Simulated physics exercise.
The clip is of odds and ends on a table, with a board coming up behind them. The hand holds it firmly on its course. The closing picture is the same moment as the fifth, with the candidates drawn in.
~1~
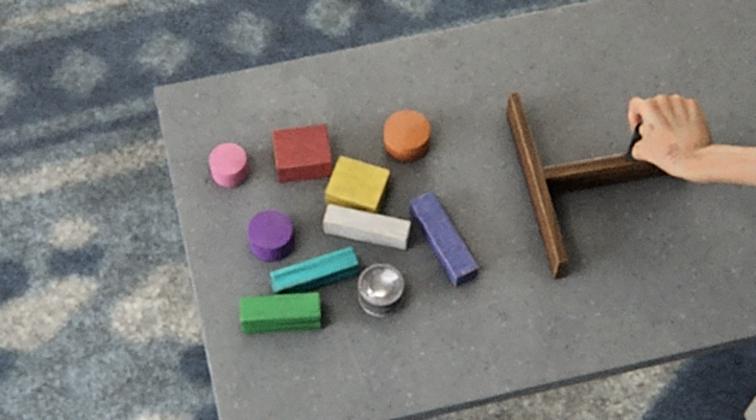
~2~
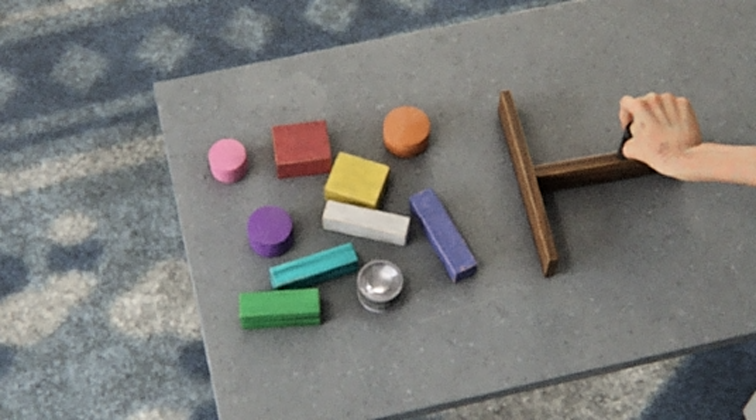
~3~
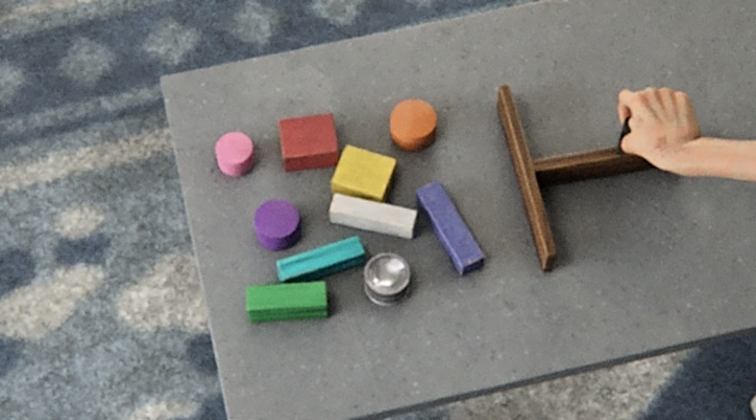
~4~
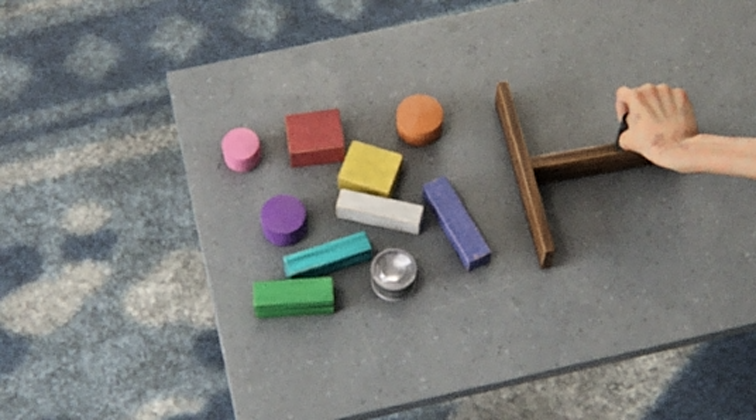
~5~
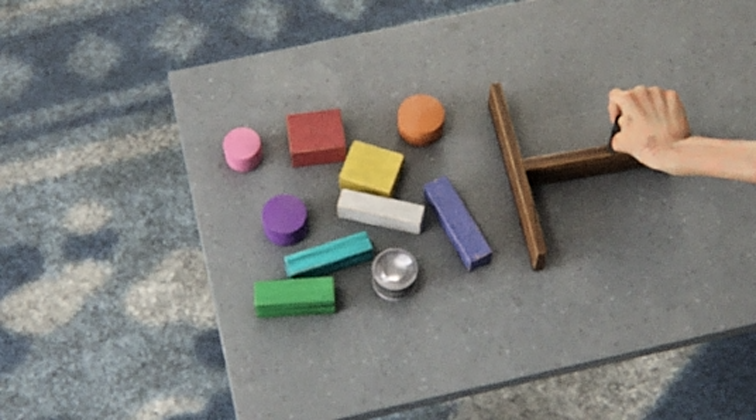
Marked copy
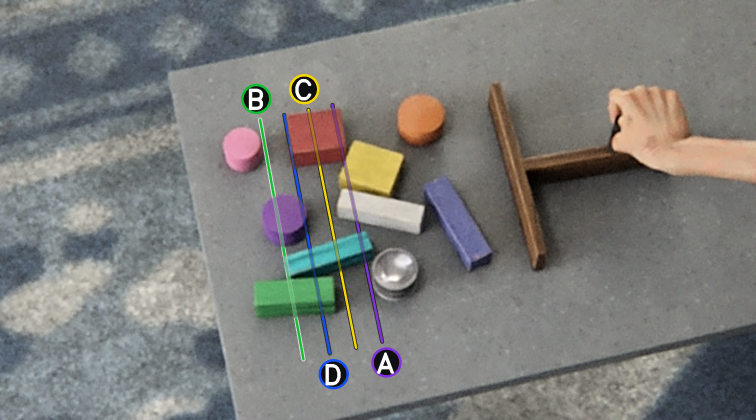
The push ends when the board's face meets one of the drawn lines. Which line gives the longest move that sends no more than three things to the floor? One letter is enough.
Stop at B.
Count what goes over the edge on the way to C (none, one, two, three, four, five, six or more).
By then, none.
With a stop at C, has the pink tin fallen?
No.
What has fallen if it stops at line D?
The green stick goes over.
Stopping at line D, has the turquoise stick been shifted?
Yes.
On the marked copy, A at (356, 218); B at (281, 234); C at (331, 224); D at (306, 229).
Following B. Soon after the start, board (434, 183); orange tin (387, 127); white bar (362, 213).
Later, board (348, 201); pink tin (210, 162); green stick (248, 310).
In the end, board (284, 215); green stick over the edge; purple tin over the edge; two fallen.
As for the rest, A is within the limit but short; C is within the limit but short; D is within the limit but short.
